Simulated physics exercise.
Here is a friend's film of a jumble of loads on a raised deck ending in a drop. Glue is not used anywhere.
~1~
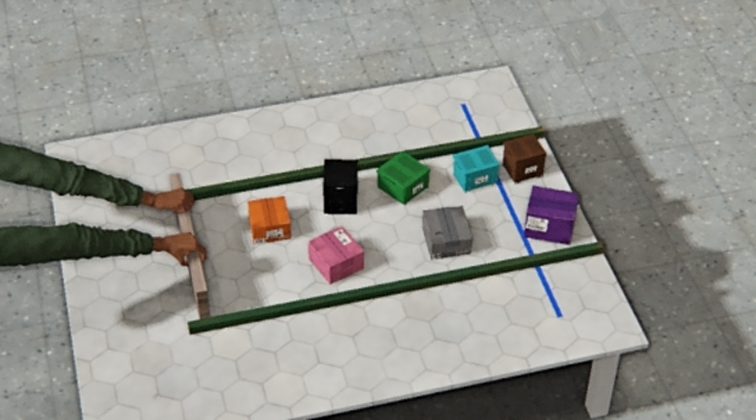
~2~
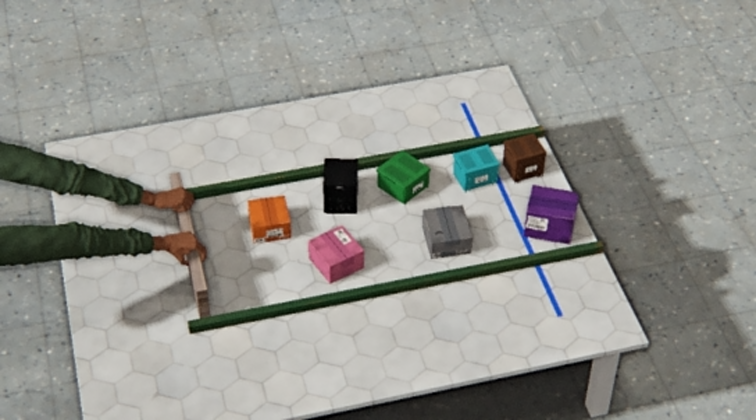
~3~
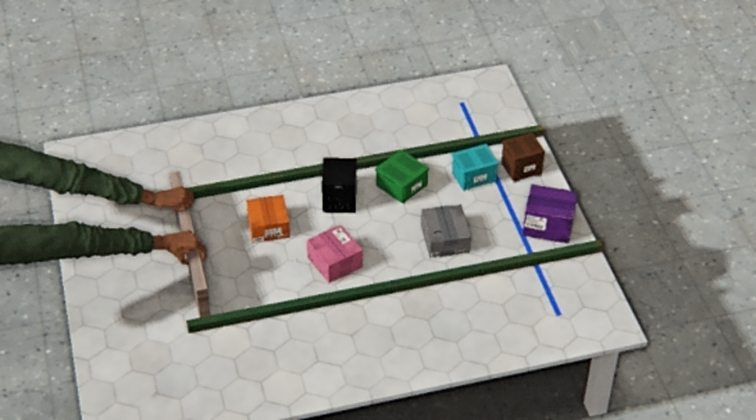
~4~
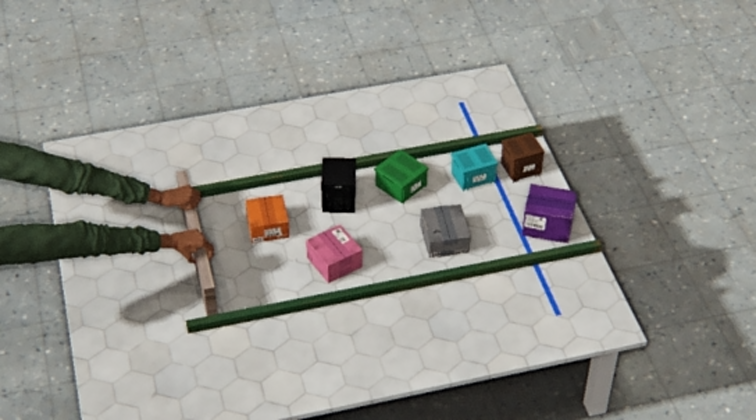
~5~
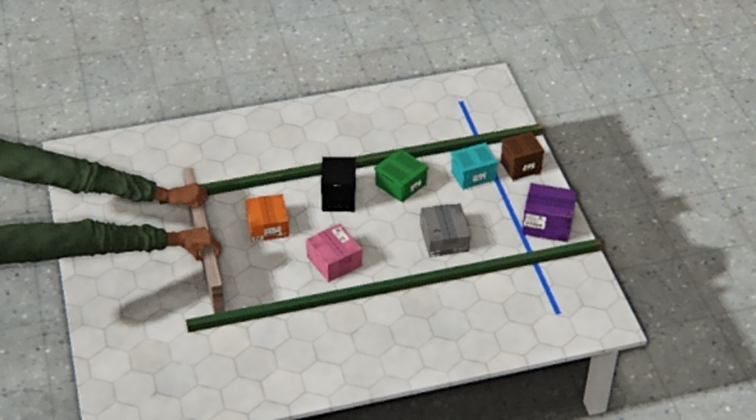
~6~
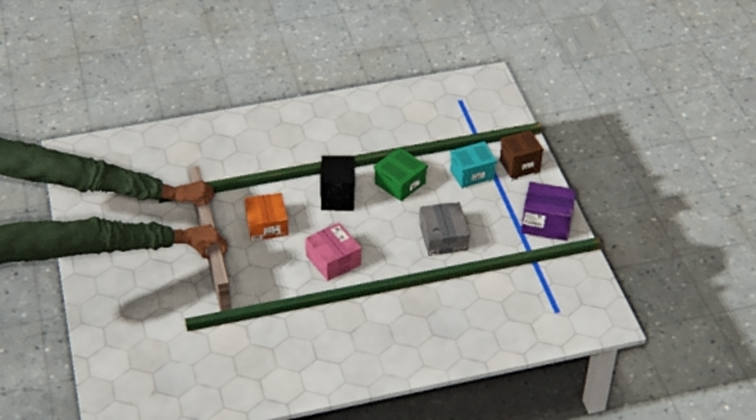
Two green-sleeved arms holding a wooden plank still, then sliding it slightly right across a tiled table toward motionless coloured boxes.
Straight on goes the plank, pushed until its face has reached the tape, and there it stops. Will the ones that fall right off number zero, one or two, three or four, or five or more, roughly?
Just three or four drop.
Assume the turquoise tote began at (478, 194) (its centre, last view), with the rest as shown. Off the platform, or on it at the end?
Observed: The turquoise tote keeps its spot.
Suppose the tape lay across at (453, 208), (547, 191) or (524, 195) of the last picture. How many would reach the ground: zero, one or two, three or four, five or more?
Either one or two, five or more, five or more.
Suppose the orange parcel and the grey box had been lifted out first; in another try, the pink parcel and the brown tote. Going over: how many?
Falls come to 2 the first time and 2 the other time.
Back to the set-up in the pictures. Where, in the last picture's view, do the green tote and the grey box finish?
The first one ends at (540, 139), the second at (574, 205).
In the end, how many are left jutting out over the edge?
The count would be 2.
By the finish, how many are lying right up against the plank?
Contact count: 3.
A little later, none off yet; purple parcel at rest near (548, 211); brown tote at rest near (521, 156); turquoise tote at rest near (473, 166).
Next, none off yet; purple parcel at rest near (548, 211); brown tote shifted a little near (526, 155); turquoise tote shifted a little near (491, 162).
Later still, none off yet; purple parcel shifted a little near (569, 205); brown tote shifted about its own width near (568, 154); turquoise tote shifted about its own width near (532, 157).
When it is over, the number that fall off is three or four; down, turquoise tote, brown tote and purple parcel.
